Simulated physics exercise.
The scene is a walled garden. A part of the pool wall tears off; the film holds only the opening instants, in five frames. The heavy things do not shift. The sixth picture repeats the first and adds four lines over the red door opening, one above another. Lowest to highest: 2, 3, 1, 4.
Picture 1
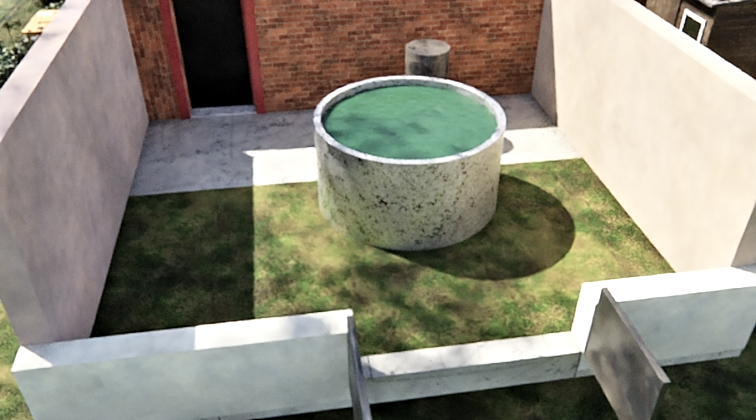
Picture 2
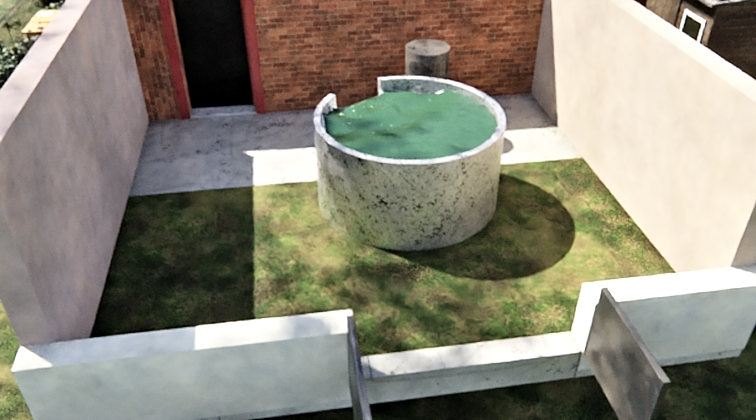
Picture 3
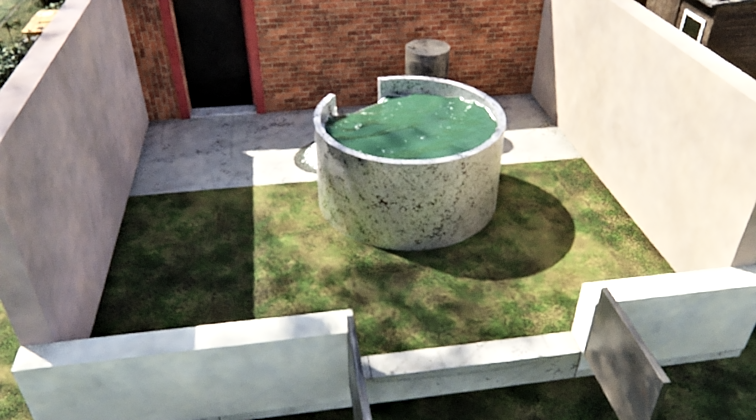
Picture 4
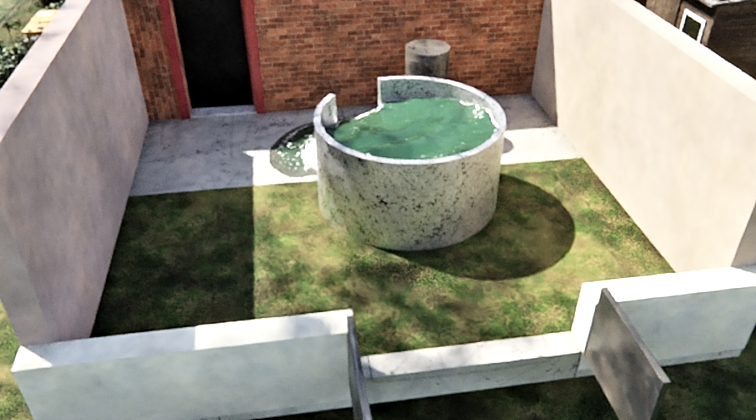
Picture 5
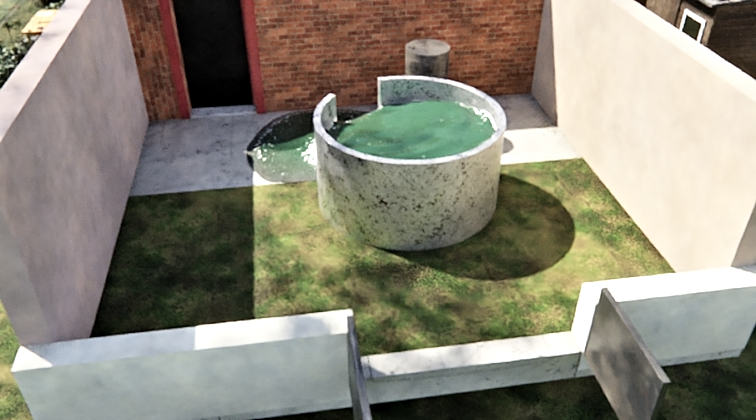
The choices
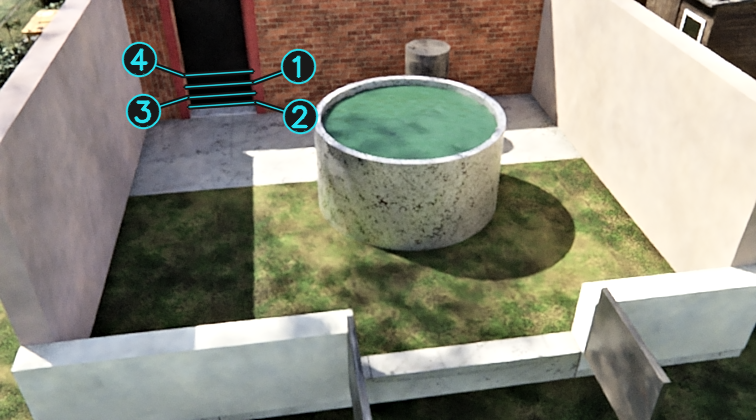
In a walled garden, a gap opened in the back left rim of a round stone pool of still green water, and water poured out behind it, spreading leftward over the pale paving.
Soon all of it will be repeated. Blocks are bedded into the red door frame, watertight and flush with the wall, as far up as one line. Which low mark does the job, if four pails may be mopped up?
Choose 3.
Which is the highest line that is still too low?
The answer is 2.
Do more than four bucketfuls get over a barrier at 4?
No, not at all.
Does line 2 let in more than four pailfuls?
Yes, it does.
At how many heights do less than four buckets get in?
Three of the four.
In cyan, 1 at (219, 84); 2 at (222, 104); 3 at (221, 95); 4 at (218, 73); from the bottom up 2, 3, 1, 4.
Choosing 1, nothing gets over.
Choosing 2, about 9 bucketfuls get in.
Choosing 3, a splash gets over, under a bucket.
Choosing 4, nothing gets over.
